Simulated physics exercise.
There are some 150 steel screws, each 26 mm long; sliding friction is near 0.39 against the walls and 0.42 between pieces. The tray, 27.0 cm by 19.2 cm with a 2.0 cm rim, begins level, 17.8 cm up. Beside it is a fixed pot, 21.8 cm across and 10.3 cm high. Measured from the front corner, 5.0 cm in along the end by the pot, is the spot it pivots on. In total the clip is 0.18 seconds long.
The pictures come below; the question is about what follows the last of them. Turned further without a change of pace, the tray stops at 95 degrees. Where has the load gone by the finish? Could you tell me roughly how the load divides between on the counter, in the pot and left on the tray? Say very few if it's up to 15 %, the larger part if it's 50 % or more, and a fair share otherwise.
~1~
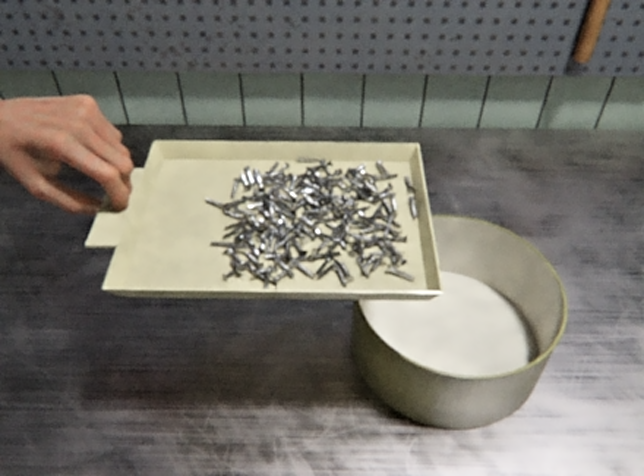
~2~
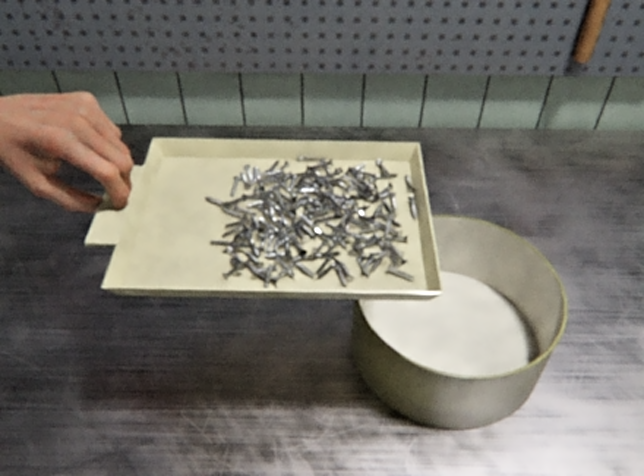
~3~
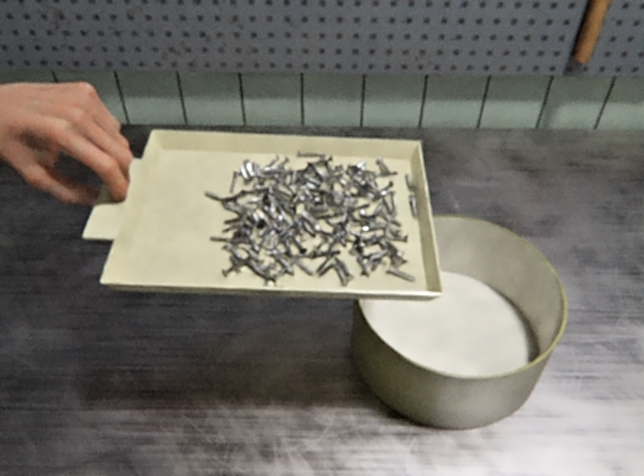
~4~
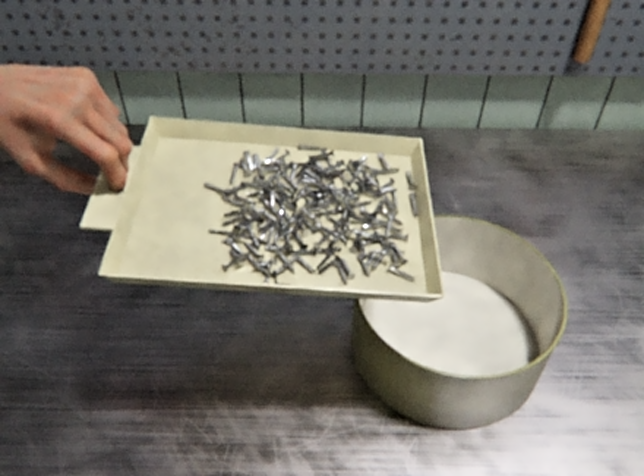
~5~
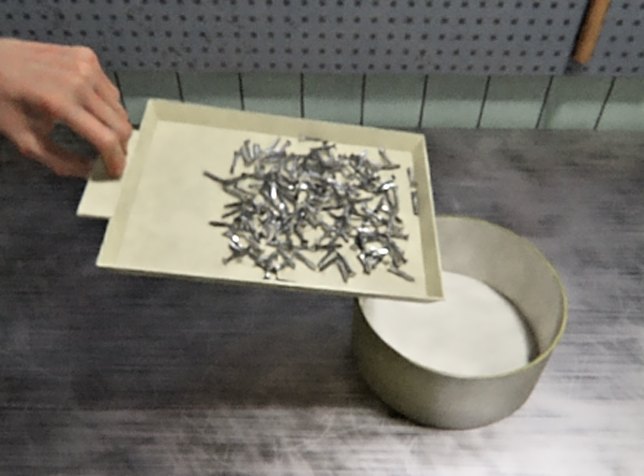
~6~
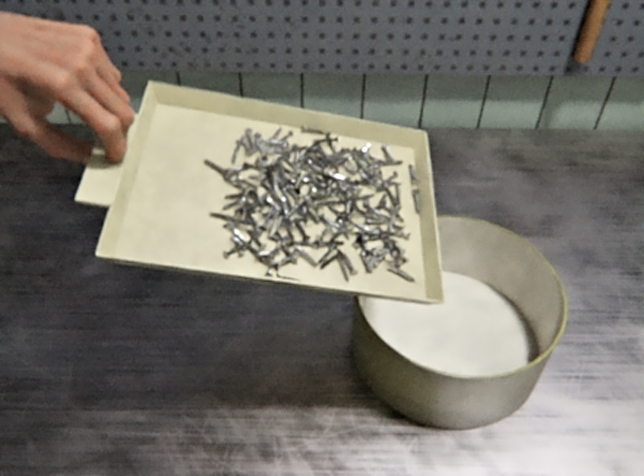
Roughly this. Counter: A fair share; pot: The larger part; left on the tray: Very few.
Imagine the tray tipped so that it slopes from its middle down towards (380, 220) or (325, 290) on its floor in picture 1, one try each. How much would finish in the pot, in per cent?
Near 95 and 40 percent, in that order.
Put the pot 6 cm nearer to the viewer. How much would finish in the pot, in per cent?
Then close to 100 per cent.
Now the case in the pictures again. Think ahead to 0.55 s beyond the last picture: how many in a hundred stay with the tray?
Around 45 percent of it.
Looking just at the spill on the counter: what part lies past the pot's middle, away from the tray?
About 50 per cent.
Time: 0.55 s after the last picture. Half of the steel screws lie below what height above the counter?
Around 16 cm up.
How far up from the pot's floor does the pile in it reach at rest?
Roughly 2.5 cm up.
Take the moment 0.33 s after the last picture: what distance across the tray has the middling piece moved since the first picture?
I'd say close to 6 centimetres.
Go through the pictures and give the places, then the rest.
The first frame shows tray tilt 0 degrees, front corners at (115, 281) and (432, 285); middle of the pieces at (319, 216); pot at (459, 287).
The second frame shows tray tilt 1 degrees, front corners at (114, 279) and (432, 285); middle of the pieces at (319, 215).
The third frame shows tray tilt 3 degrees, front corners at (113, 275) and (433, 287); middle of the pieces at (319, 212).
The fourth frame shows tray tilt 6 degrees, front corners at (111, 267) and (433, 288), lowest corner right front; middle of the pieces at (320, 208).
The fifth frame shows tray tilt 10 degrees, front corners at (110, 257) and (434, 291), lowest corner right front; middle of the pieces at (321, 202).
The sixth frame shows tray tilt 14 degrees, front corners at (109, 247) and (435, 293), lowest corner right front; middle of the pieces at (323, 197); pot at (459, 287).
Then, 0.33 s after the last picture, tilt 54 degrees; the tray holds 100 %, the pot 0 %.
Then, 0.55 s after the last picture, tilt 80 degrees; the tray holds 45 %, the pot 15 %.
Then, 0.89 s after the last picture, tilt 95 degrees; the tray holds 0 %, the pot 75 %.
In the end, counter 25 %, pot 75 %, tray 0 %.
